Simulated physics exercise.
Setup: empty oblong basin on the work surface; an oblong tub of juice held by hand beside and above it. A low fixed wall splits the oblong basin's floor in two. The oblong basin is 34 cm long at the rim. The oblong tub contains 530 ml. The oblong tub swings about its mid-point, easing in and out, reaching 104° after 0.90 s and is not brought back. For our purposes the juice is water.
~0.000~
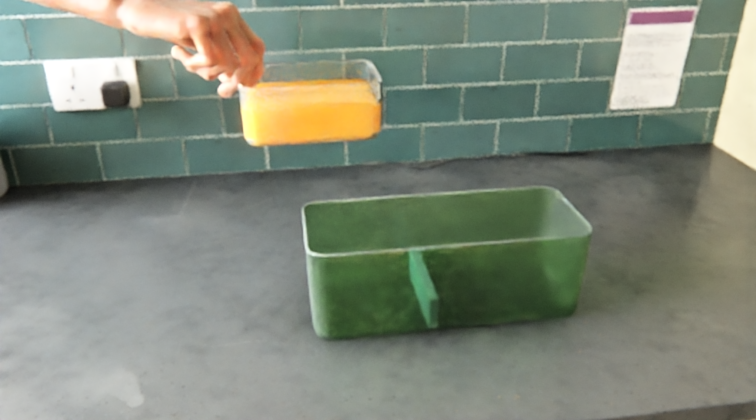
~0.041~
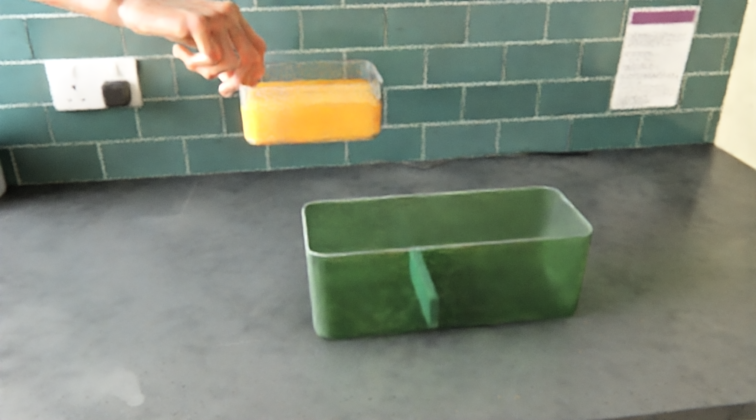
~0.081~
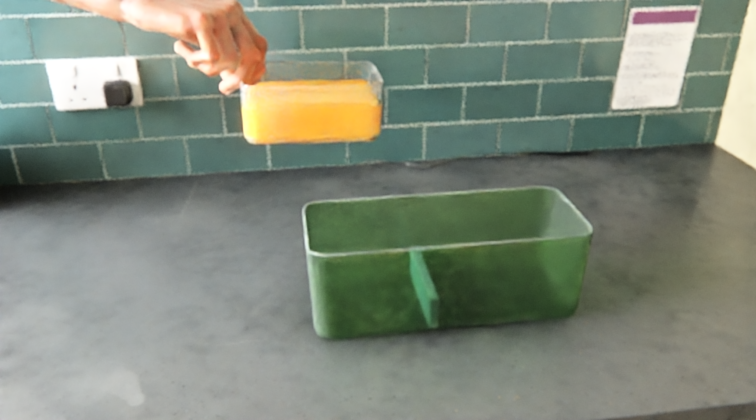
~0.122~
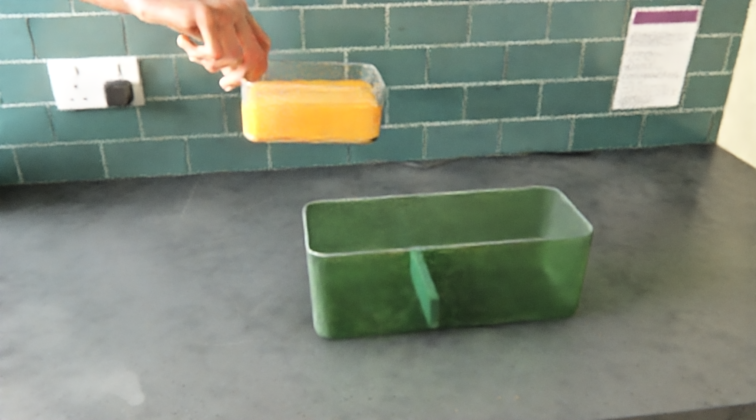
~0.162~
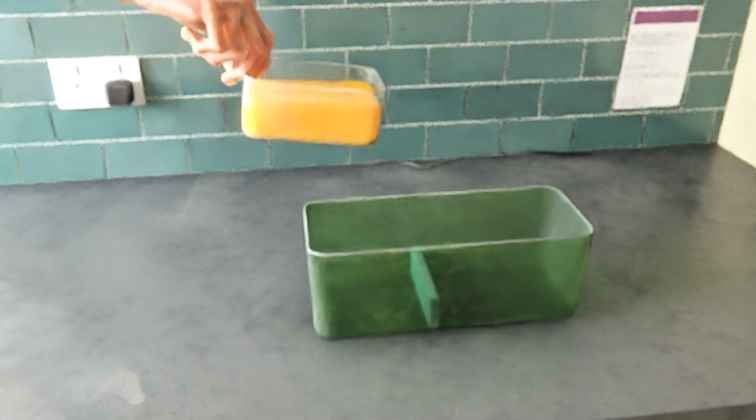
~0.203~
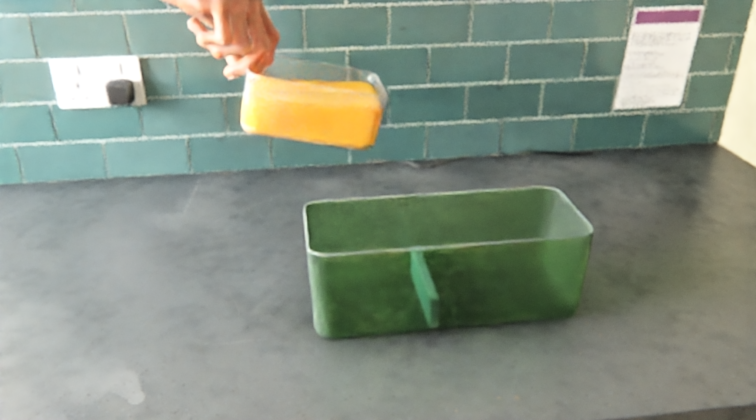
A hand-held clear tub of orange liquid tilts slightly rightward above an empty green basin.
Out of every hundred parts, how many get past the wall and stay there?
About 55 out of 100.
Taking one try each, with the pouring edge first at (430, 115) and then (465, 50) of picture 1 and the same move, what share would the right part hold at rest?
80 per cent first, 90 per cent second.
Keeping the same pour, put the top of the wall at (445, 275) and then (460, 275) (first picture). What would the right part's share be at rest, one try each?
It comes to 25 per cent, and then 10 per cent.
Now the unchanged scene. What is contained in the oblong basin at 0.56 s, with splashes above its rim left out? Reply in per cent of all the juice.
12 %, more or less.
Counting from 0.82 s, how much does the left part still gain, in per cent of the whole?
About 14 percent.
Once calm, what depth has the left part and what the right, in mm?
12 mm left, 12 mm right.
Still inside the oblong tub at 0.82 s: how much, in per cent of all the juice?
Some 8 per cent.
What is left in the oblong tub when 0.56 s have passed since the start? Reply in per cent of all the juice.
Near 40 in a hundred.
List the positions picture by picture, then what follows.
In the first frame, tilt 0°; pouring edge (376, 73); surface from (245, 94) to (373, 88); the oblong basin's rim runs from (305, 230) to (574, 210); the wall's top is at (423, 272).
In the second frame, tilt 1°; pouring edge (377, 73); surface from (245, 94) to (374, 88).
In the third frame, tilt 2°; pouring edge (378, 75); surface from (246, 93) to (374, 89).
In the fourth frame, tilt 5°; pouring edge (379, 78); surface from (247, 92) to (375, 89).
In the fifth frame, tilt 8°; pouring edge (380, 82); surface from (247, 92) to (376, 91).
In the sixth frame, tilt 13°; pouring edge (381, 87); surface from (247, 91) to (377, 92).
By 0.56 s the tilt is 72° and 39 per cent is still to pour, 4 is left of the wall and 8 right of it.
By 0.82 s the tilt is 102° and 8 per cent is still to pour, 28 is left of the wall and 54 right of it.
By 1.10 s the tilt is 104° and 0 per cent is still to pour, 40 is left of the wall and 55 right of it.
By 1.40 s the tilt is 104° and 0 per cent is still to pour, 42 is left of the wall and 55 right of it.
At rest 42 per cent lies left of the wall, 55 right of it and 3 outside.
